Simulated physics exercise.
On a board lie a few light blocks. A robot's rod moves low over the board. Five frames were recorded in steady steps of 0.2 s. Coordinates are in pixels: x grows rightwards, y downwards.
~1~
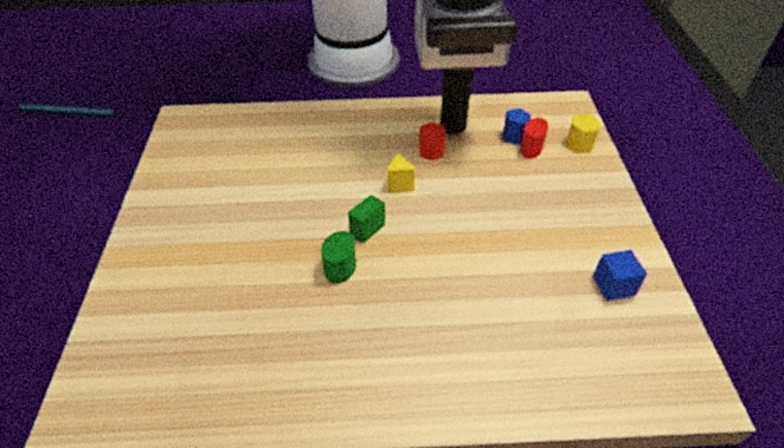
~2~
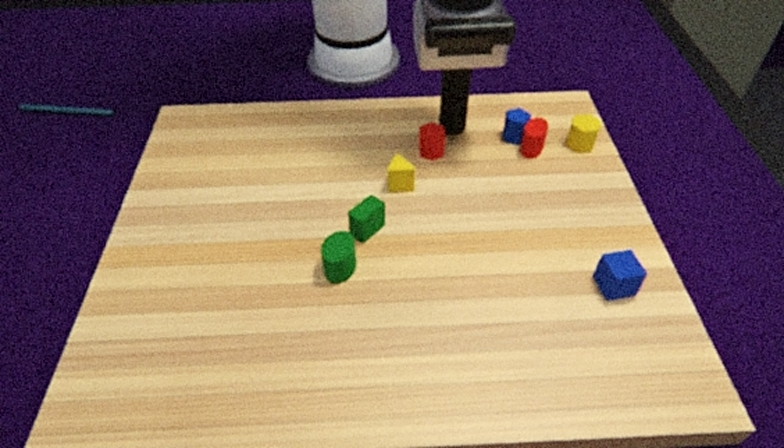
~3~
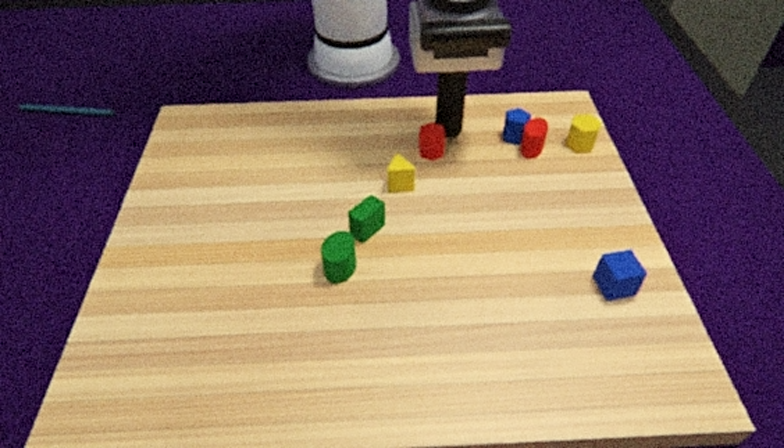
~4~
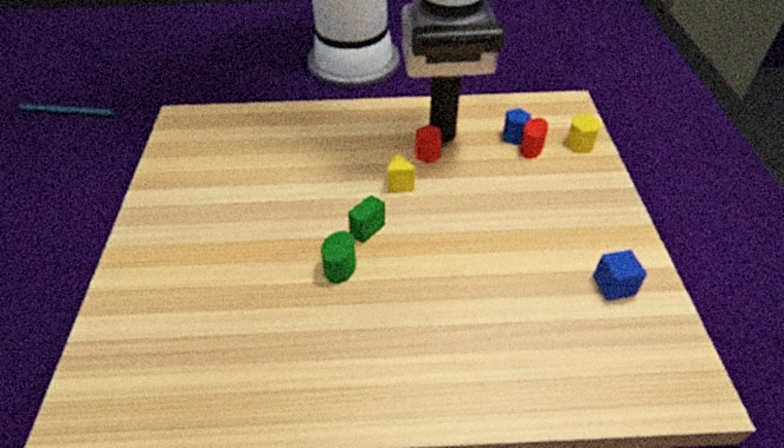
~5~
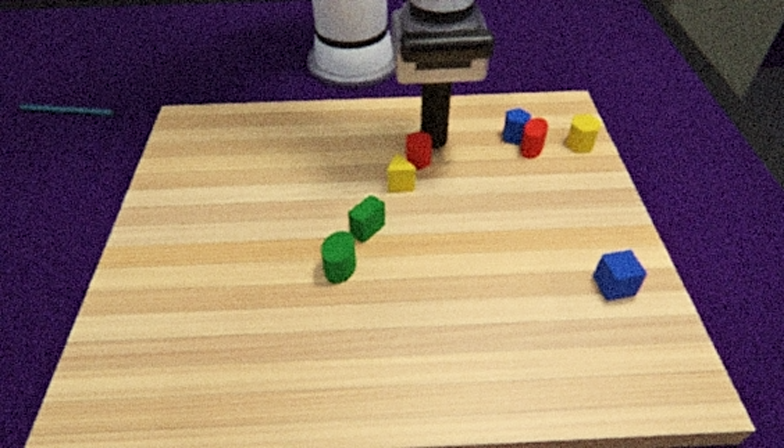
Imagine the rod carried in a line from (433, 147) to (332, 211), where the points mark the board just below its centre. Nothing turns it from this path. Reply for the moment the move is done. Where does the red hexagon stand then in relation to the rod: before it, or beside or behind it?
In front, I predict.
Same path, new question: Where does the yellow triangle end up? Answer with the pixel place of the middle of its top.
It is going to be at (391, 178).
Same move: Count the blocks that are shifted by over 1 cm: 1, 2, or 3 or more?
Number moved: 2.
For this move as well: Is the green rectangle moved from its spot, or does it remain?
Put simply, it stays right there.
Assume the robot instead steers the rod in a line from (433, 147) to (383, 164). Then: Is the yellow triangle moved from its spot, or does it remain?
Its place changes.
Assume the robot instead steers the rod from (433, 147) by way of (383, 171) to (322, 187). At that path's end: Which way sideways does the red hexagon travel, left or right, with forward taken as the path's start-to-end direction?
To the path's left.
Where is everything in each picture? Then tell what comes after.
The first picture shows lower end of the rod at (453, 126), tops of blocks, green rectangle at (366, 207), yellow triangle at (400, 163), red hexagon at (432, 130).
The second picture shows rod at (452, 127), blocks as before.
The third picture shows rod at (448, 130), blocks as before.
The fourth picture shows rod at (442, 134), red hexagon at (429, 132).
The fifth picture shows rod at (434, 141), green rectangle at (366, 207), yellow triangle at (400, 163), red hexagon at (419, 138).
What follows on the original path. One third of the way, rod at (402, 161); yellow triangle at (392, 172), turned 75° anticlockwise; red hexagon at (384, 159).
Two thirds of the way, rod at (367, 182); yellow triangle at (391, 178), turned 95° anticlockwise; red hexagon at (349, 183).
At the end, rod at (331, 204); green rectangle not moved; yellow triangle at (391, 178), turned 95° anticlockwise; red hexagon at (311, 208).
